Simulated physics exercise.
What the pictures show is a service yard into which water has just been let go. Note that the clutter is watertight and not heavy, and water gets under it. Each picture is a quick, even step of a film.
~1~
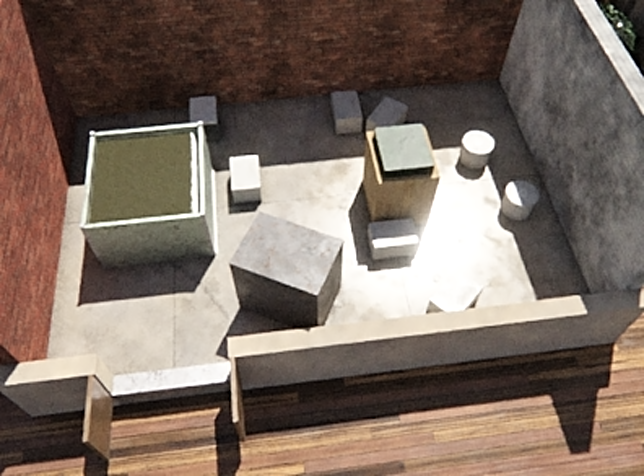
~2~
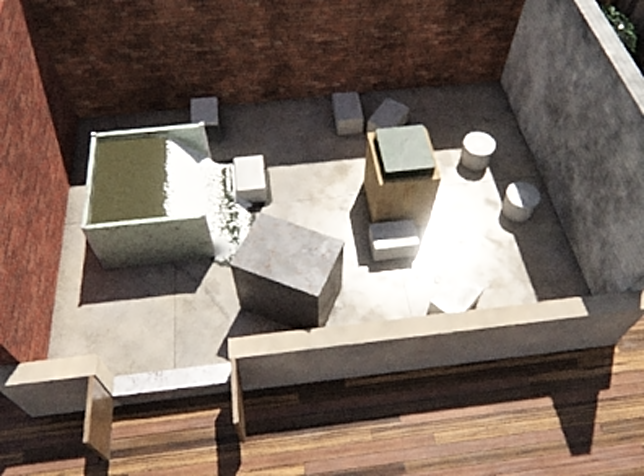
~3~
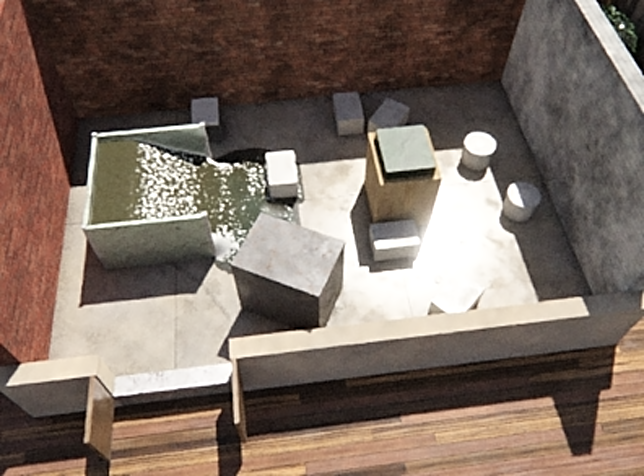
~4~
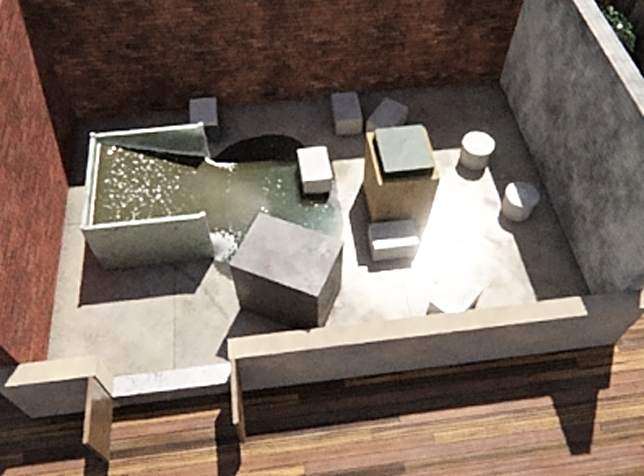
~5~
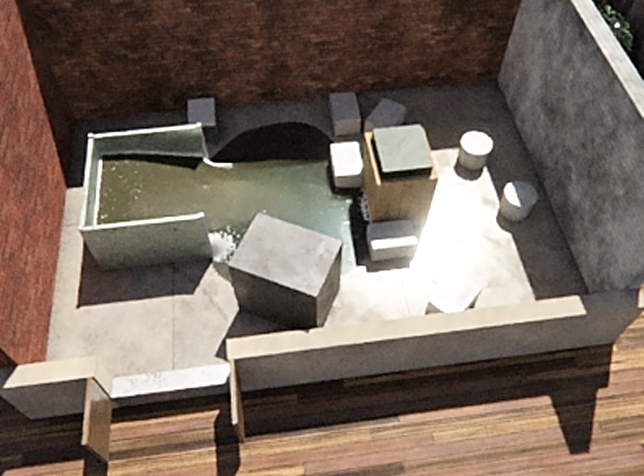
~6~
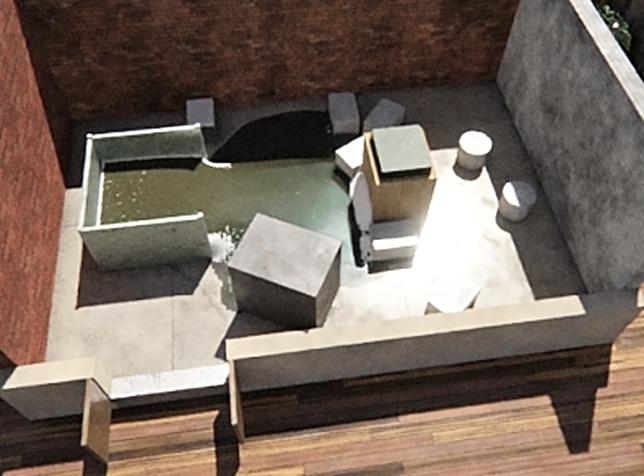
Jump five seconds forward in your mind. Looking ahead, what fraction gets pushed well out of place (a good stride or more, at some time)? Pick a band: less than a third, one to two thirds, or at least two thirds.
The fraction is at least two thirds of them.
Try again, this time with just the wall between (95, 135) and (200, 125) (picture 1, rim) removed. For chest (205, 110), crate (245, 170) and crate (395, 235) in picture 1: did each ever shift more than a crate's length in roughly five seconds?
Results in order: Cleared that distance / stayed short / stayed short.
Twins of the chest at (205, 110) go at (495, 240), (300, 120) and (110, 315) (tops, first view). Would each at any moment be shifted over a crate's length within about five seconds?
Taking them one at a time: Gets driven off, then gets driven off, then remains close.
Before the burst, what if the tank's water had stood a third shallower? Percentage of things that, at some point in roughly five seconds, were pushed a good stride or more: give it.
Estimate: Around 90 in a hundred.
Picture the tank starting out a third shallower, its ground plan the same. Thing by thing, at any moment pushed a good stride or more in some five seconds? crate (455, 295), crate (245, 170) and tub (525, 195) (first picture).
The first reached the mark, the second reached the mark, the third reached the mark.
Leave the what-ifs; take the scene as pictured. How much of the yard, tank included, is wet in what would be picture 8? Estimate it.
Estimate: Near 40 %.
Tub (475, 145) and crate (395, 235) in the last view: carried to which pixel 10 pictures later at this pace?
Close to (527, 154) and (577, 258).
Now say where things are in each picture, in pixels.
The first frame shows a crate at (245, 172) rests on the ground; a crate at (394, 233), on the bottom; 0 of 8 have shifted.
The second frame shows a crate at (249, 173), on the bottom, close to its start; a crate at (394, 234) rests on the ground; 1 of 8 have shifted.
The third frame shows a crate at (282, 168) rests on the ground, a stride from its start; a crate at (395, 234) rests on the ground; 1 of 8 have shifted.
The fourth frame shows a crate at (315, 163) rests on the ground, a stride from its start; a crate at (394, 234), on the bottom; 1 of 8 have shifted.
The fifth frame shows a crate at (347, 159), on the bottom, far from its start; a crate at (392, 234) rests on the ground; 1 of 8 have shifted.
The sixth frame shows a crate at (361, 150), on the bottom, far from its start; a crate at (394, 234), on the bottom, close to its start; 1 of 8 have shifted.
A moment on, 2 of 8 are well off their spots; 1 afloat.
Next, 6 of 8 are well off their spots; 5 afloat.
Later, 7 of 8 are well off their spots; 7 afloat.
In the end, 7 of 8 are well off their spots, and 7 have been at some point; 7 afloat.
